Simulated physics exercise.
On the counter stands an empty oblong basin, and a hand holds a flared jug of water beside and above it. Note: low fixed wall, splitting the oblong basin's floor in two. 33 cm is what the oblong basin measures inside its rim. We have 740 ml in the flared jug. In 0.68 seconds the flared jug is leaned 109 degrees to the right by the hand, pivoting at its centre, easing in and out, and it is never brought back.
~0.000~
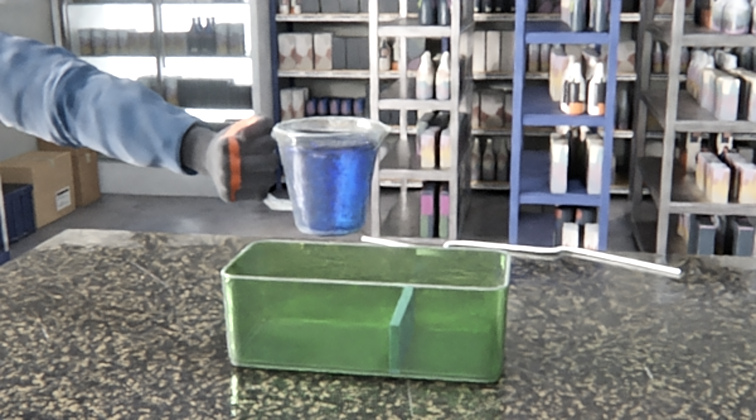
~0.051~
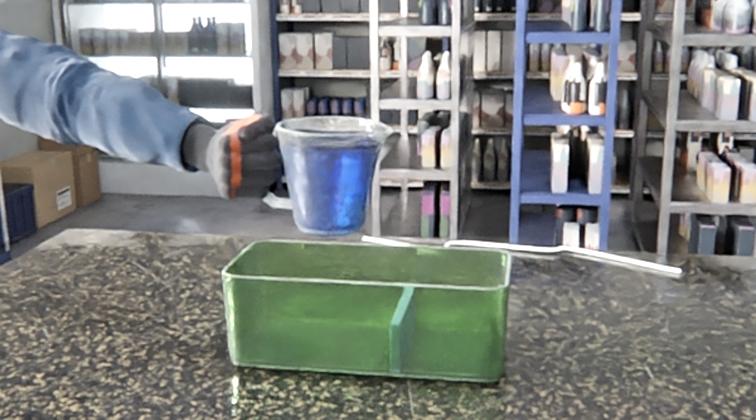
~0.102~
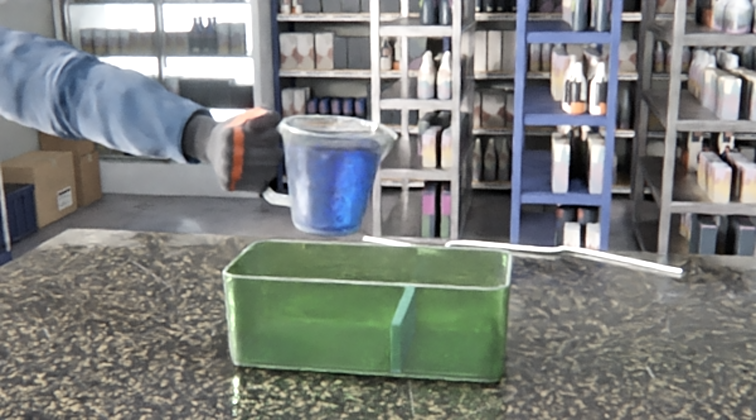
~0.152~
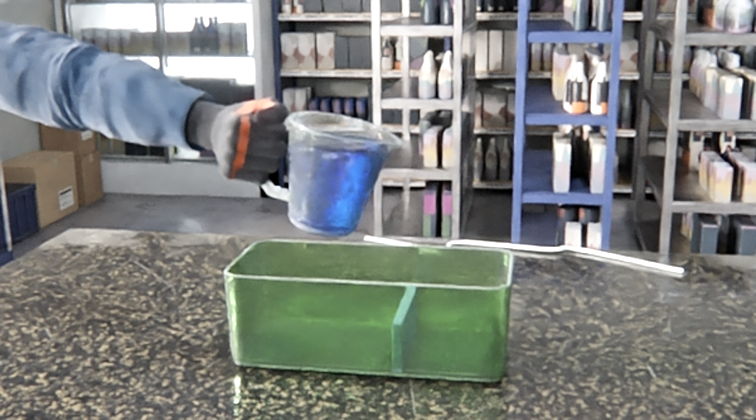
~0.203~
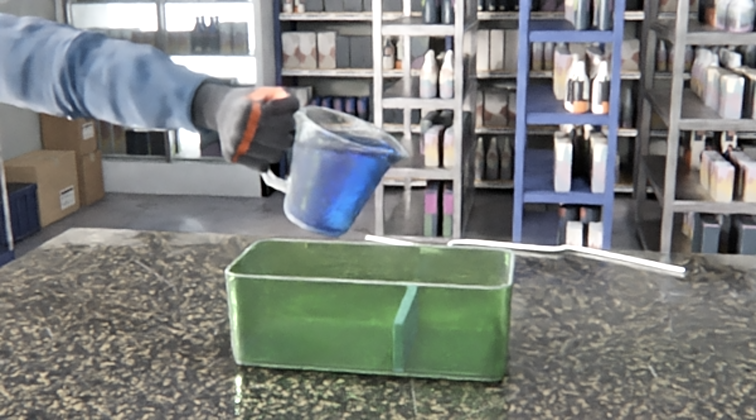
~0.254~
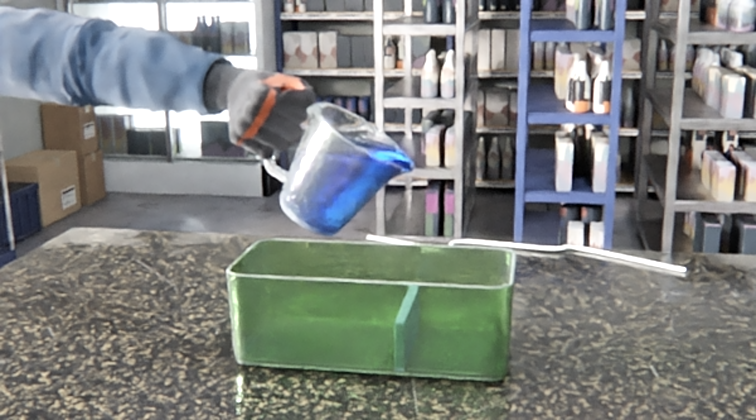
A gloved hand steadily tilting a clear jug of blue liquid to the right above a green, divided basin on a speckled counter.
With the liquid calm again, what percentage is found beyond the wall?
Beyond the wall there is roughly 78 percent.
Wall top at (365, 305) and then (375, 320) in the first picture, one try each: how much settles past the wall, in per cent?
95 % and 90 %.
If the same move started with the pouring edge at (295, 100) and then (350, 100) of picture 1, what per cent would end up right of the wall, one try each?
Try 1: 5 %; try 2: 35 %.
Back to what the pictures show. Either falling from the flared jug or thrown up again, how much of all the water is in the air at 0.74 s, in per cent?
Roughly 8 per cent.
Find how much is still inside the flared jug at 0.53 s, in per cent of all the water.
Fraction remaining: Approx. 44 per cent.
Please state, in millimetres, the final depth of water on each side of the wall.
Depths at rest: Left around 6 mm, right around 36 mm.
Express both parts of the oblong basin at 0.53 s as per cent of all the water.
Lab note: Left near 0, right near 36.
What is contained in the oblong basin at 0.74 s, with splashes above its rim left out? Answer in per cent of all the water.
Close to 86 in a hundred.
After 0.53 s the tilt is 97° and 45 per cent is still to pour, 0 is left of the wall and 37 right of it.
After 0.74 s the tilt is 109° and 5 per cent is still to pour, 14 is left of the wall and 72 right of it.
After 0.95 s the tilt is 109° and 0 per cent is still to pour, 19 is left of the wall and 78 right of it.
After 1.18 s the tilt is 109° and 0 per cent is still to pour, 19 is left of the wall and 78 right of it.
In the end 19 per cent lies left of the wall, 78 right of it and 3 outside.
